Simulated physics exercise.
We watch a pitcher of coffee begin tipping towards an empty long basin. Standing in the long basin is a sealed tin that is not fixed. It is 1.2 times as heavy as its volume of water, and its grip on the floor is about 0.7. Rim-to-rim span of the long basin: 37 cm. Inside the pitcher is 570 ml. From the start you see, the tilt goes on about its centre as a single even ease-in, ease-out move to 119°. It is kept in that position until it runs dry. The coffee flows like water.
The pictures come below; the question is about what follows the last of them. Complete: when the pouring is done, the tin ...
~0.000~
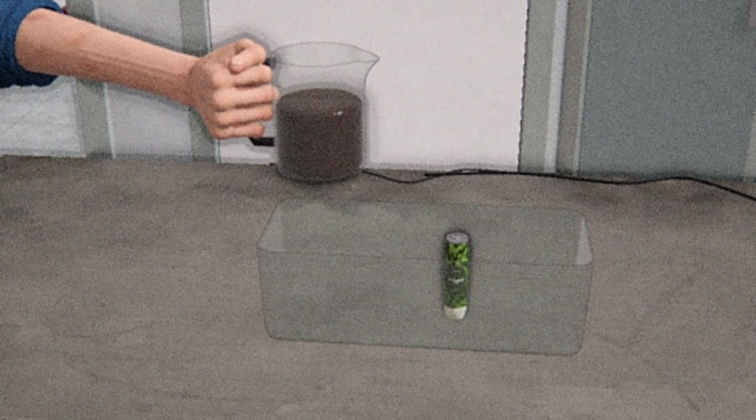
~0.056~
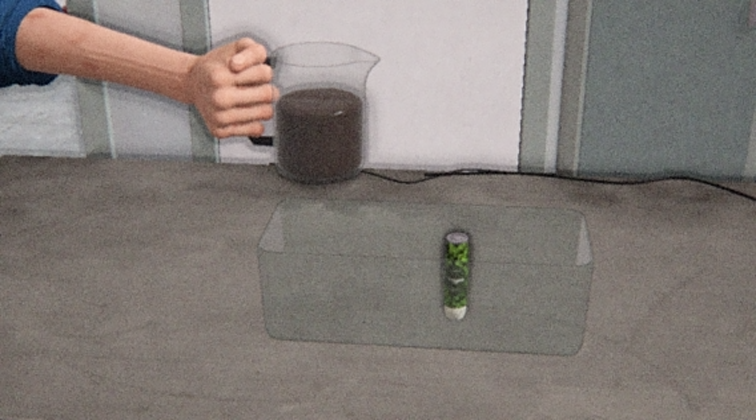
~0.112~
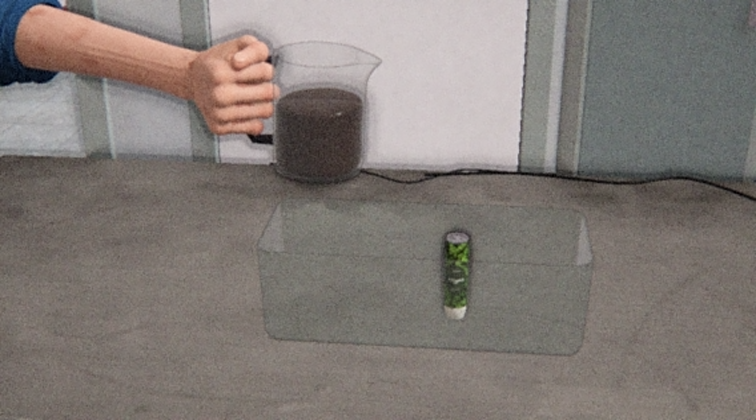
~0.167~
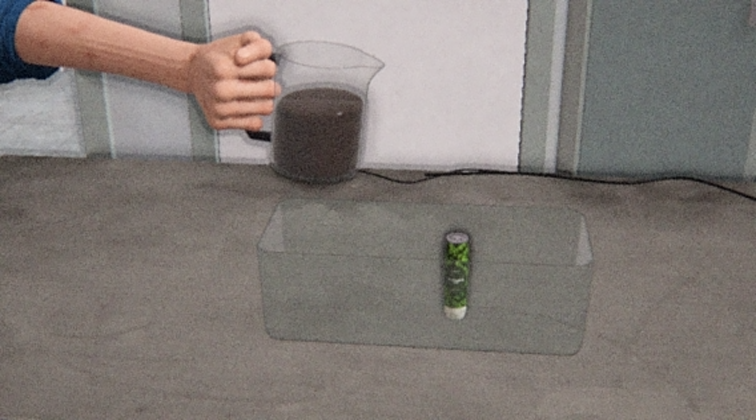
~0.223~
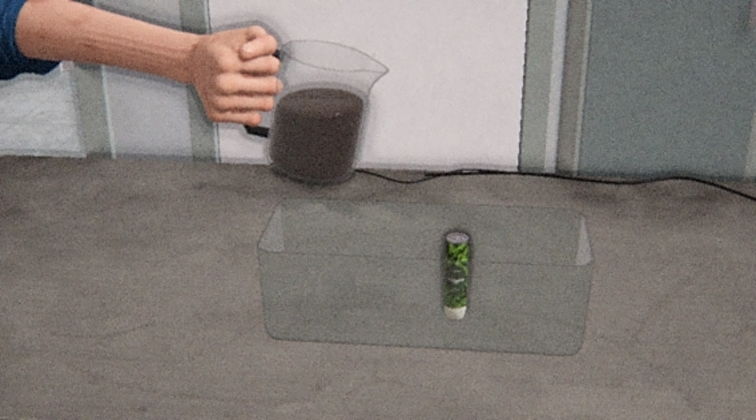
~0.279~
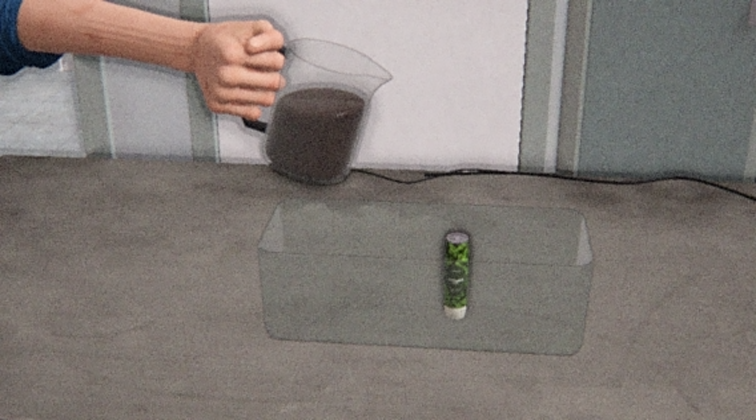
... has gone over.
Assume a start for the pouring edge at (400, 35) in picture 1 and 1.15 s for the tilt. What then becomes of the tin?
Then it falls.
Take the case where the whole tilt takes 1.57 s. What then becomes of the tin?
Tips over.
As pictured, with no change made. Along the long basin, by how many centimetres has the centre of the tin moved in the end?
The middle of the tin ends some 9.0 cm along the basin.
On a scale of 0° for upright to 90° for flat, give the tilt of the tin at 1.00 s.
I'd put it at close to 5 degrees off upright.
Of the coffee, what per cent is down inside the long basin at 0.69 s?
I reckon close to 0 percent of it.
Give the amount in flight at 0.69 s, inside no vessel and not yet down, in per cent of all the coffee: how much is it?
Around 10 percent.
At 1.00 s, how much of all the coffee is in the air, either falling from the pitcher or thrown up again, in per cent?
Close to 18 %.
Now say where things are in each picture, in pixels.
It leans 0°; its right rim is at (379, 58); the coffee meets the walls at (278, 98) and (362, 101); the long basin's rim runs from (269, 224) to (588, 238); the tin's top is at (457, 242), in the first picture.
It leans 1°; its right rim is at (380, 58); the coffee meets the walls at (278, 98) and (362, 101), in the second picture.
It leans 3°; its right rim is at (382, 61); the coffee meets the walls at (277, 99) and (364, 101), in the third picture.
It leans 6°; its right rim is at (385, 65); the coffee meets the walls at (278, 100) and (363, 102), in the fourth picture.
It leans 11°; its right rim is at (389, 70); the coffee meets the walls at (278, 99) and (364, 102), in the fifth picture.
It leans 16°; its right rim is at (393, 77); the coffee meets the walls at (277, 99) and (367, 102), in the sixth picture.
After 0.69 s the tilt is 77° and 90 per cent is still to pour; the tin stands where it began.
After 1.00 s the tilt is 113° and 23 per cent is still to pour; the tin leans 6°.
After 1.32 s the tilt is 119° and 0 per cent is still to pour; the tin lies on its side.
After 1.66 s the tilt is 119° and 0 per cent is still to pour; the tin lies on its side.
In the end the tin lies on its side.
